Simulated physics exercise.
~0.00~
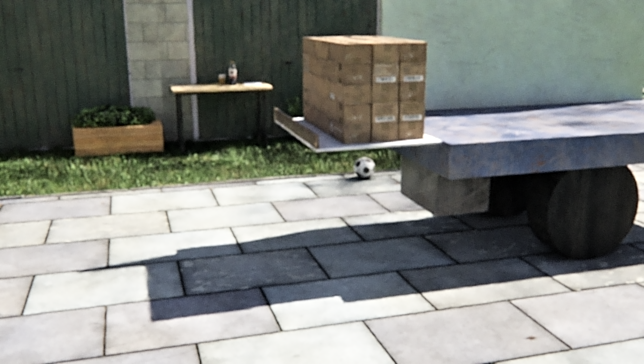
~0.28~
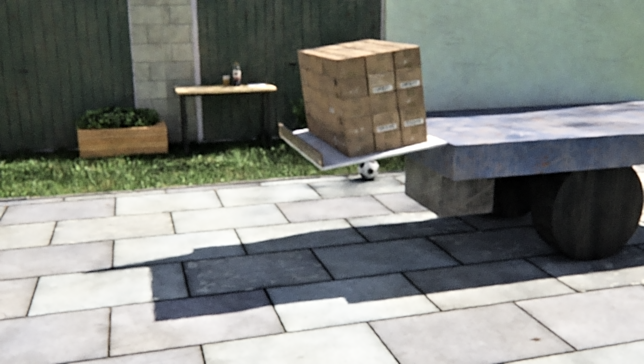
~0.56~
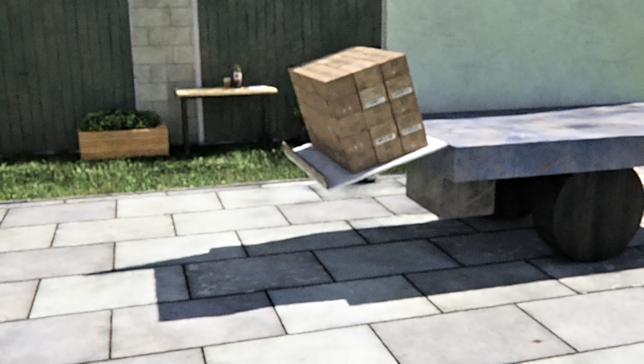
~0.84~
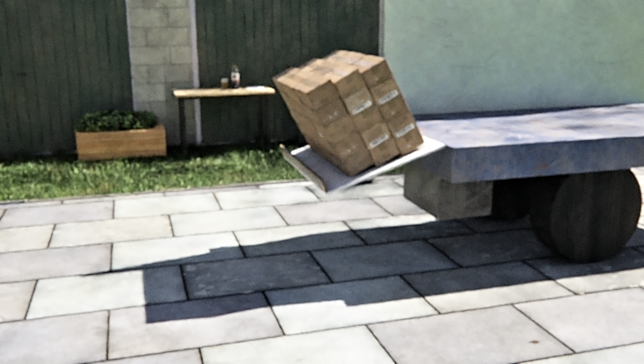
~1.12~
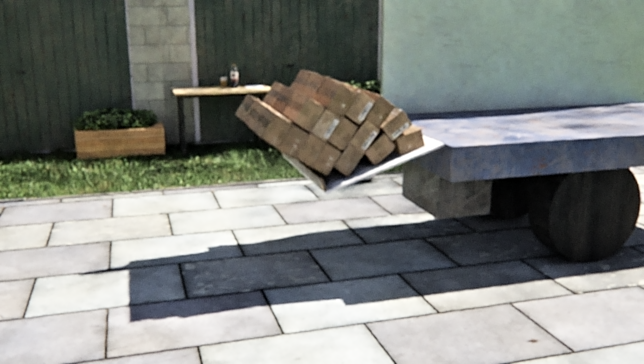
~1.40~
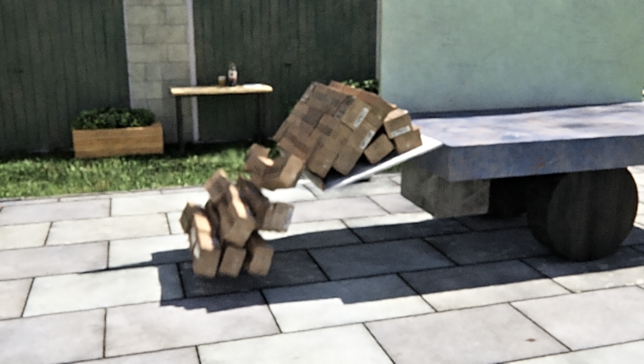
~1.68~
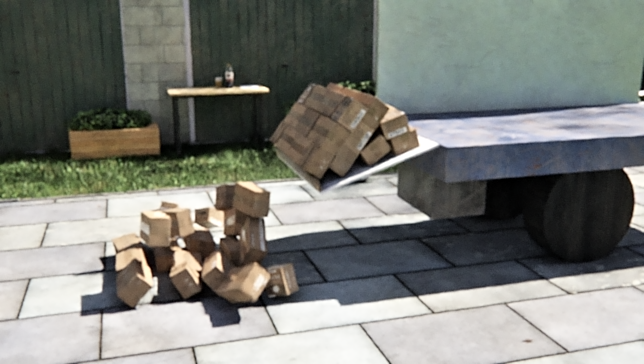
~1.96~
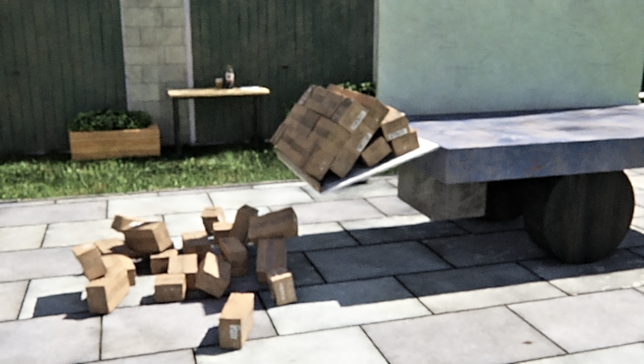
In this clip, a block of stacked brown boxes on a lorry's tail lift tilts left as the platform slopes down, then leans over its raised lip. Some boxes tumble onto the paving and scatter, while the rest stay slumped together on the tilted platform.
